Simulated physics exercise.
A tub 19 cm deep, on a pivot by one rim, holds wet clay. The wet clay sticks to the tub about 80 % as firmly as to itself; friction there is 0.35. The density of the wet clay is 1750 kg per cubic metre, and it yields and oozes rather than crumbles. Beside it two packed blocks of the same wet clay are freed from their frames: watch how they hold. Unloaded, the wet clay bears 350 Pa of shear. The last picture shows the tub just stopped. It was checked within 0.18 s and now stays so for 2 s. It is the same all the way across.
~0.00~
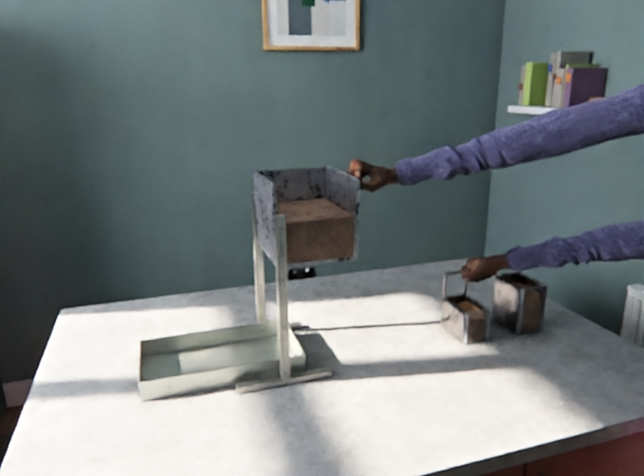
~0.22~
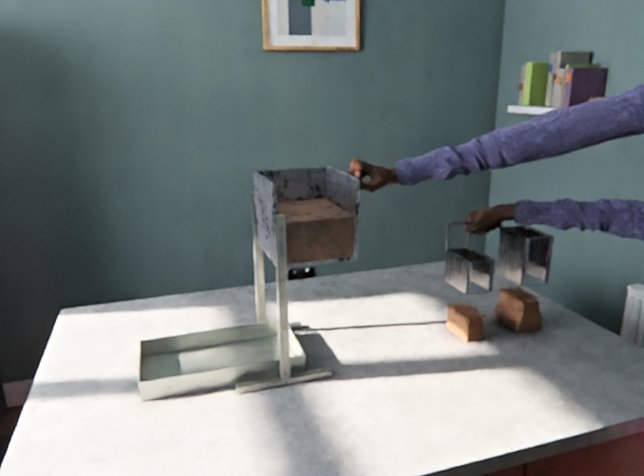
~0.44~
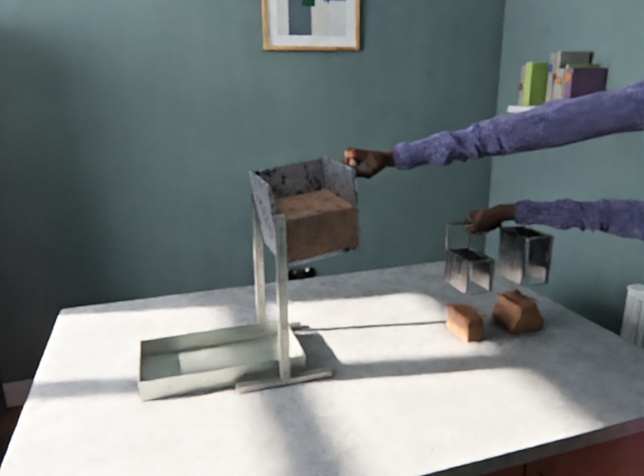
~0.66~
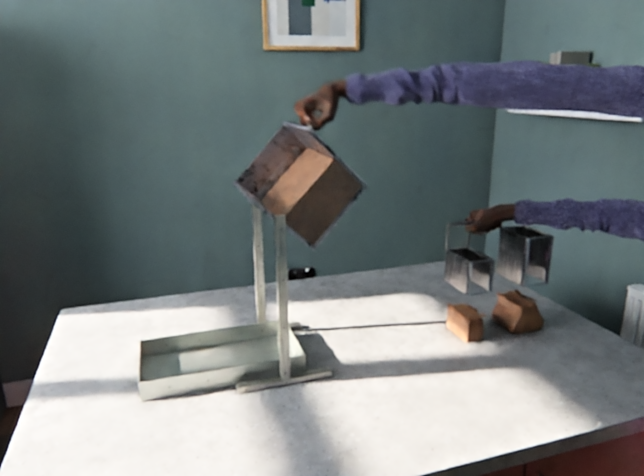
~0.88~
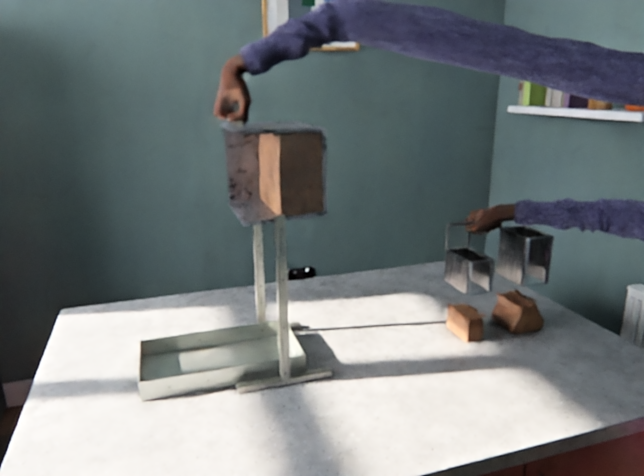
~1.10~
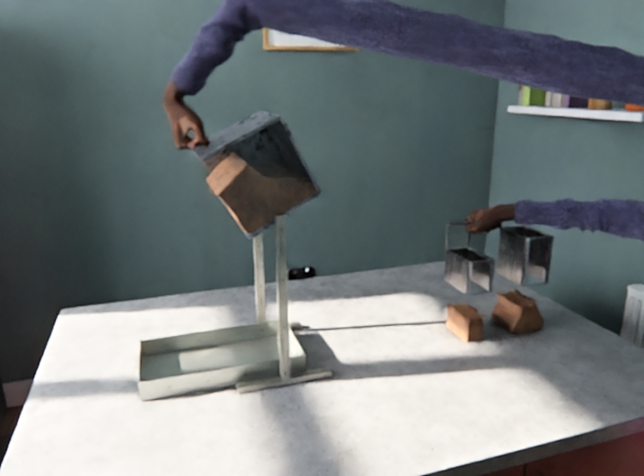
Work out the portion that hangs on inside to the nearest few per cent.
Expect roughly 9 %.
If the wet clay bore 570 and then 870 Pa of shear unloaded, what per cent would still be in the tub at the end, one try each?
In turn about 12 %, 16 %.
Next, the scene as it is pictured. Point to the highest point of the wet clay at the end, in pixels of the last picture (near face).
Around (310, 184).
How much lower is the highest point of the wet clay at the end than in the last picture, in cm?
About 5 cm.
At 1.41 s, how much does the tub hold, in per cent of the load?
Some 18 per cent.
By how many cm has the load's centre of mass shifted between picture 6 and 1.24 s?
Roughly 13 cm.
After 1.24 s, the tub is at 117 degrees and holds 38 %.
After 1.41 s, the tub is at 117 degrees and holds 18 %.
After 1.58 s, the tub is at 117 degrees and holds 9 %.
After 1.75 s, the tub is at 117 degrees and holds 9 %.
After 3.10 s, at the end, the tub is at 117 degrees and holds 9 %.
